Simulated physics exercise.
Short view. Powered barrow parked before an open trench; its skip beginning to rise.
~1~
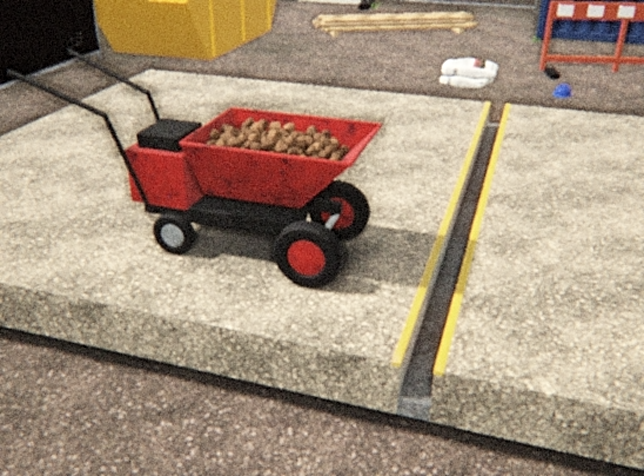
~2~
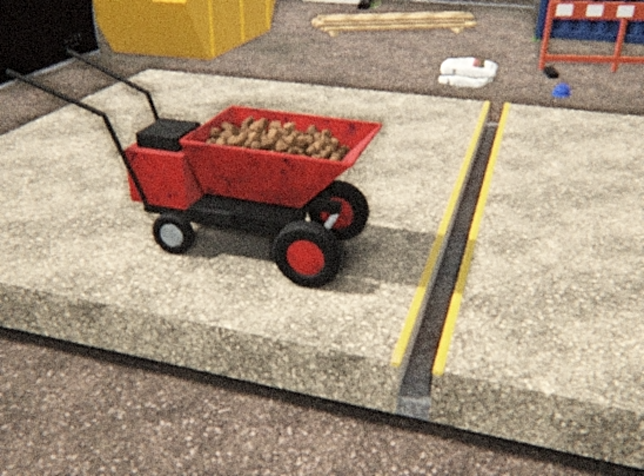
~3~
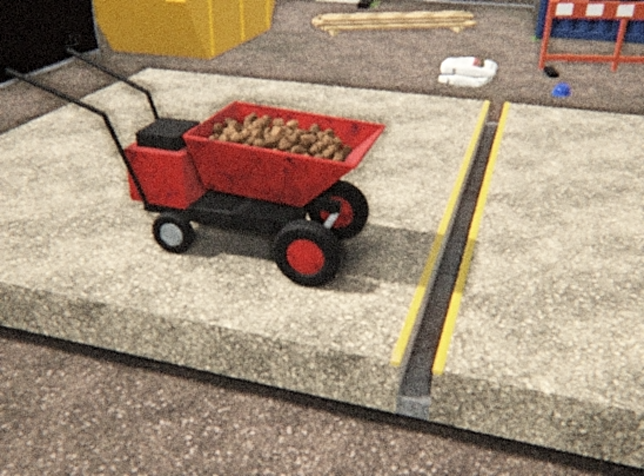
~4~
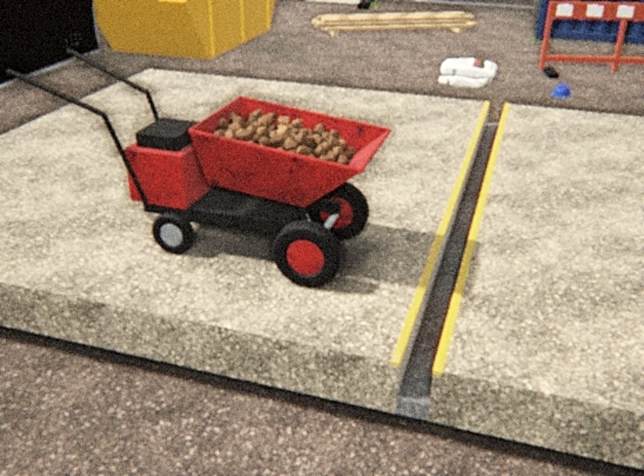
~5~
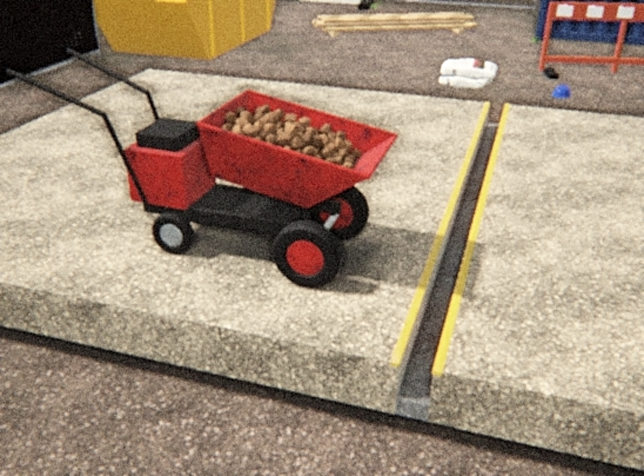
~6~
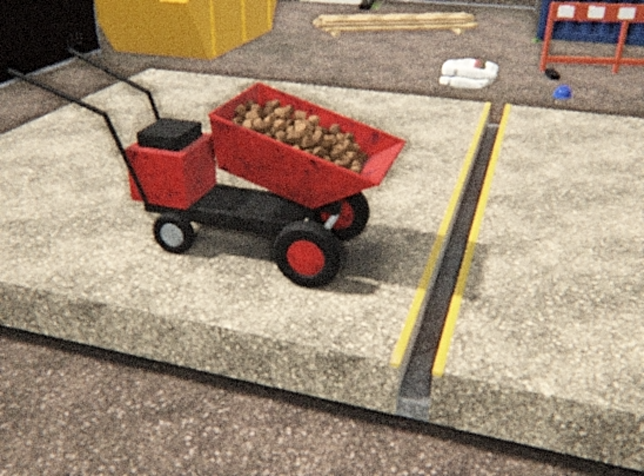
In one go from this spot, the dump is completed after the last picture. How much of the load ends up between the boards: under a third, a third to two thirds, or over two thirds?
A third to two thirds.
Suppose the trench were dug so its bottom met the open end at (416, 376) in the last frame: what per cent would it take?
30 %, roughly.
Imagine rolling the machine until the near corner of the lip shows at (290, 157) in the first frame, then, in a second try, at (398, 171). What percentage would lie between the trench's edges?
You'd see around 30 per cent the first time and around 0 per cent the second.
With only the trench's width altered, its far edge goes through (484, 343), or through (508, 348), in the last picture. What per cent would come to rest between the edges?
Lab note: Case 1 near 90 percent, case 2 near 100 percent.
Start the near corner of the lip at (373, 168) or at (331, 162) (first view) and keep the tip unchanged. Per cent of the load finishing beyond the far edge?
The first spot yields roughly 70 percent, the second roughly 30 percent.
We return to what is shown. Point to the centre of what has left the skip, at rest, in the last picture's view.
Resting centre, last picture - approx. (453, 278).
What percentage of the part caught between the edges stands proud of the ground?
Roughly 25 %.
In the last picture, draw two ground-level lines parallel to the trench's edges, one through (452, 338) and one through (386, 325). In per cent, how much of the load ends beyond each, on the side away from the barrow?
Around 40 in a hundred for the first, 90 in a hundred for the second.
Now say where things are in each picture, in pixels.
Lip of the skip near (350, 165), level; top of the load near (267, 140), clay clods; first edge of the trench near (408, 328); far edge near (448, 336), the trench under half as wide as the skip, and about as deep as wide, in the first picture.
Lip of the skip near (351, 165), level; top of the load near (267, 140), in the second picture.
Lip of the skip near (355, 167), tipped barely; top of the load near (258, 135), in the third picture.
Lip of the skip near (361, 171), tipped a little; top of the load near (255, 142), in the fourth picture.
Lip of the skip near (368, 177), tipped a little; top of the load near (258, 128), in the fifth picture.
Lip of the skip near (378, 184), tipped clearly; top of the load near (268, 123); first edge of the trench near (407, 329); far edge near (447, 336), in the sixth picture.
Shortly afterwards, skip tipped steeply; the whole lot in the skip.
Next, skip tipped right over; the bulk in the skip; a little in or heaped over the trench; a little beyond it; a little falling.
Some moments later, skip tipped right over; a little in the skip; near half in or heaped over the trench; near a third beyond it.
In the end, skip tipped right over; a little in the skip; only a few short of the trench; near half in or heaped over the trench; near a third beyond it.
